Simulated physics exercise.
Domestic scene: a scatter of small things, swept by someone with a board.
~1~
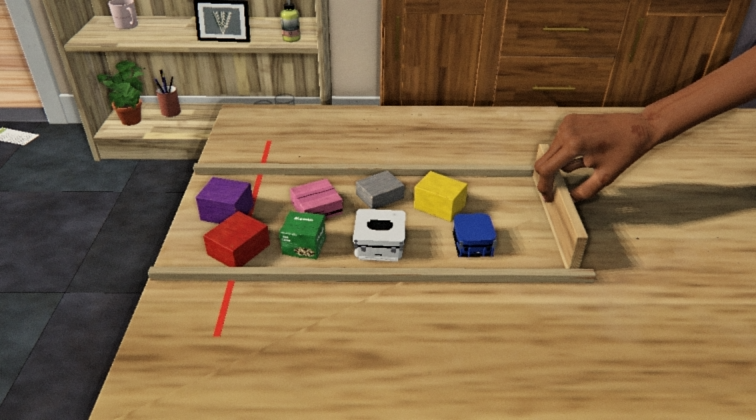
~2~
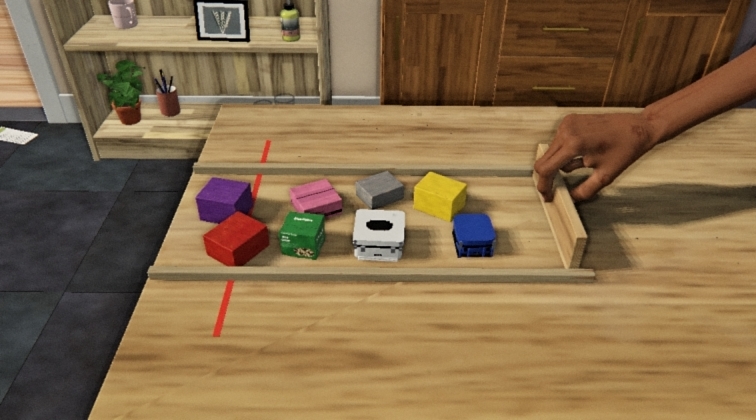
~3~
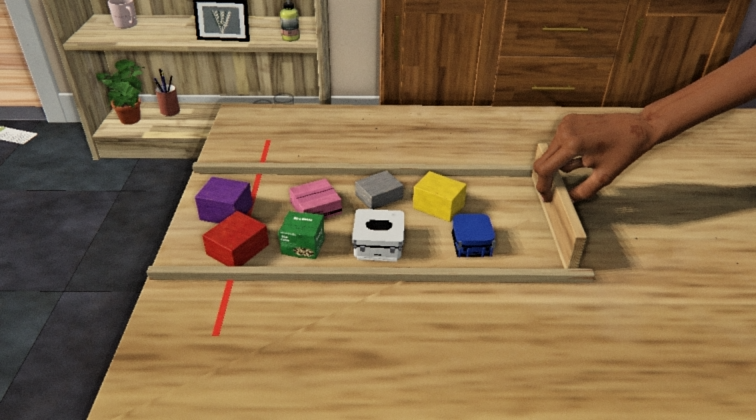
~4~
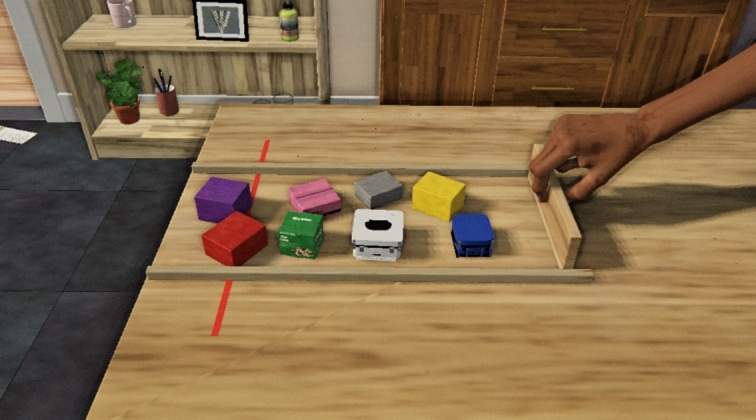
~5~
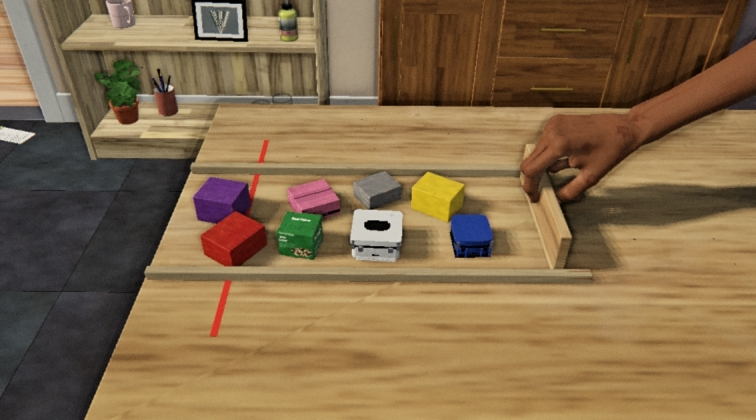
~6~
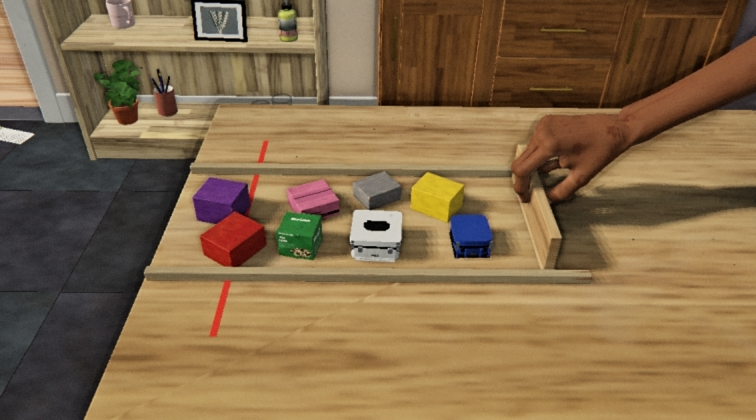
A hand slides a wooden board slightly left behind small colourful blocks that stay still.
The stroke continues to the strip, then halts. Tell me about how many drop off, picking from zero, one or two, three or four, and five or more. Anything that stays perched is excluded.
The push is going to clear three or four off the end.
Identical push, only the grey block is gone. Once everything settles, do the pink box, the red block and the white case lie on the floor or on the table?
Outcome - pink box staying, red block falling, white case staying.
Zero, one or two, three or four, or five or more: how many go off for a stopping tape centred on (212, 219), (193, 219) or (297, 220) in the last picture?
Taking the tapes one after another, the count is 5 or more, then 5 or more, then 1 or 2.
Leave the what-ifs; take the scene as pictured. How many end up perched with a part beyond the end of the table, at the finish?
The count would be 2.
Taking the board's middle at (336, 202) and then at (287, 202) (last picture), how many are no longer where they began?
That makes 7 at the first spot and 8 at the second.
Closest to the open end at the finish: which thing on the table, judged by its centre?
Pink box.
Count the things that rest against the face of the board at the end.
3 in contact.
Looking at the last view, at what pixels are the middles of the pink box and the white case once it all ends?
First object about (185, 199); second object about (175, 235).
Soon after, none off yet; purple block at rest near (222, 202); red block at rest near (234, 240); green box at rest near (300, 236).
Then, none off yet; purple block at rest near (222, 202); red block moved about its own width near (182, 242); green box moved well along near (225, 231).
At rest, the number that fall off is three or four; fallen, green box, red block and purple block.
